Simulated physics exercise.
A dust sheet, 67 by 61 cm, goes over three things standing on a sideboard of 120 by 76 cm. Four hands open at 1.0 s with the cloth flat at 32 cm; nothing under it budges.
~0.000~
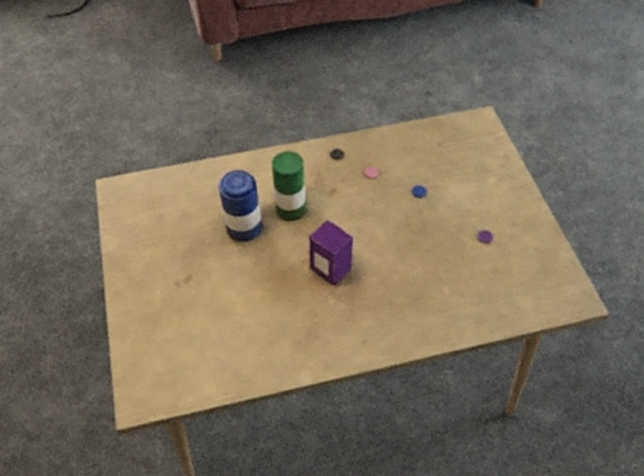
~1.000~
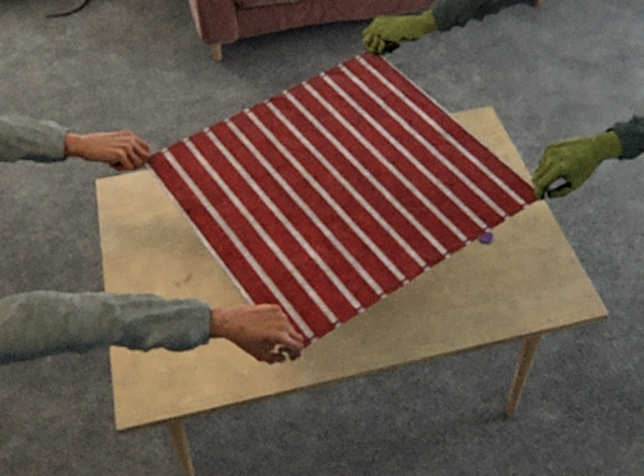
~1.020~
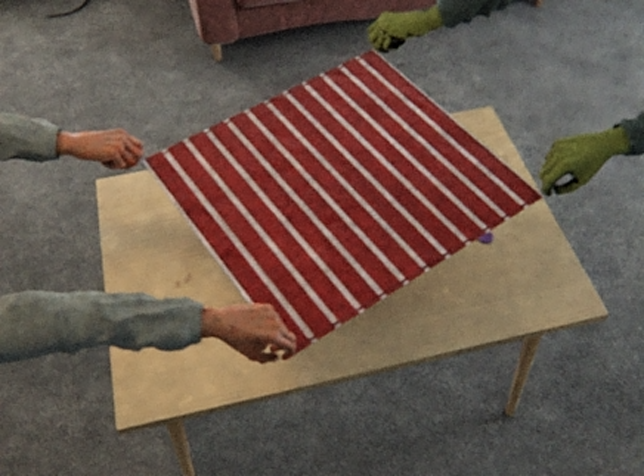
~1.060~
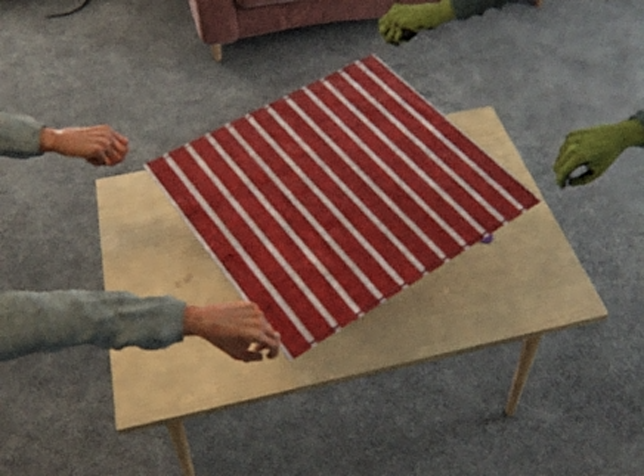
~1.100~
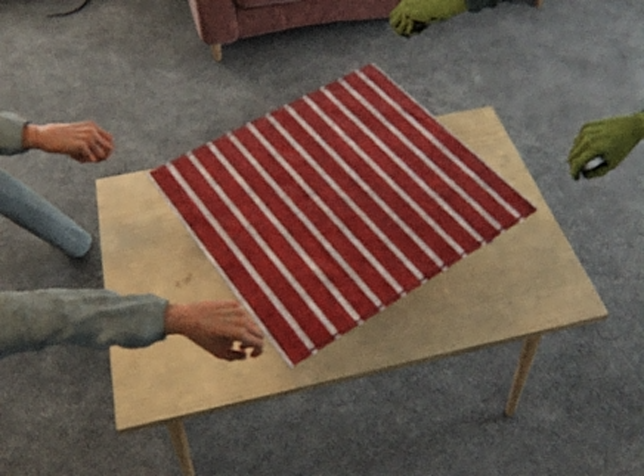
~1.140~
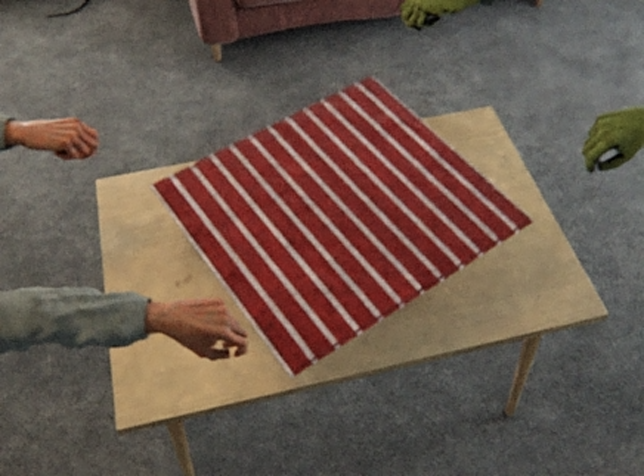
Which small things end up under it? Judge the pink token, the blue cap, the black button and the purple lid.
In order: The pink token stays uncovered; the blue cap remains in the open; the black button stays uncovered; the purple lid stays uncovered.
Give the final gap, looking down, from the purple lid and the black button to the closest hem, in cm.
Roughly 6 cm, 6 cm.
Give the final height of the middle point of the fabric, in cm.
About 17 cm.
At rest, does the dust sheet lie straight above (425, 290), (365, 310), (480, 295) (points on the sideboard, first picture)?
The first vanishes under it; the second vanishes under it; the third stays uncovered.
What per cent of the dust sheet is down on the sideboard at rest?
About 35 %.
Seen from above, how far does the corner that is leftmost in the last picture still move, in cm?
Some 10 cm.
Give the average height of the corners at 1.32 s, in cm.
About 3 cm.
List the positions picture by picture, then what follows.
In the first frame, pink token (372, 172); blue cap (419, 191); black button (337, 153); purple lid (486, 236); green tin (287, 162), 19 cm tall; purple box (331, 236), 14 cm tall; blue bottle (237, 182), 19 cm tall.
In the second frame, dust sheet corners (290, 357) (141, 160) (373, 49) (544, 196); highest point 32 cm, lowest 32 cm.
In the third frame, dust sheet corners (290, 357) (142, 161); highest point 32 cm, lowest 32 cm.
In the fourth frame, dust sheet corners (290, 361) (143, 166); highest point 30 cm, lowest 30 cm.
In the fifth frame, dust sheet corners (291, 368) (146, 174); highest point 27 cm, lowest 27 cm.
In the sixth frame, dust sheet corners (292, 378) (150, 187) (372, 77) (534, 222); highest point 23 cm, lowest 23 cm.
At 1.3 s, 25 % of it is down, spanning 67 by 74 cm, above black button.
At 1.5 s, 35 % of it is down, spanning 72 by 71 cm, above no small thing.
At 1.7 s, 35 % of it is down, spanning 72 by 71 cm, above no small thing.
At 1.9 s, 35 % of it is down, spanning 72 by 71 cm, above no small thing.
At 2.7 s, 35 % of it is down, spanning 71 by 71 cm, above no small thing.
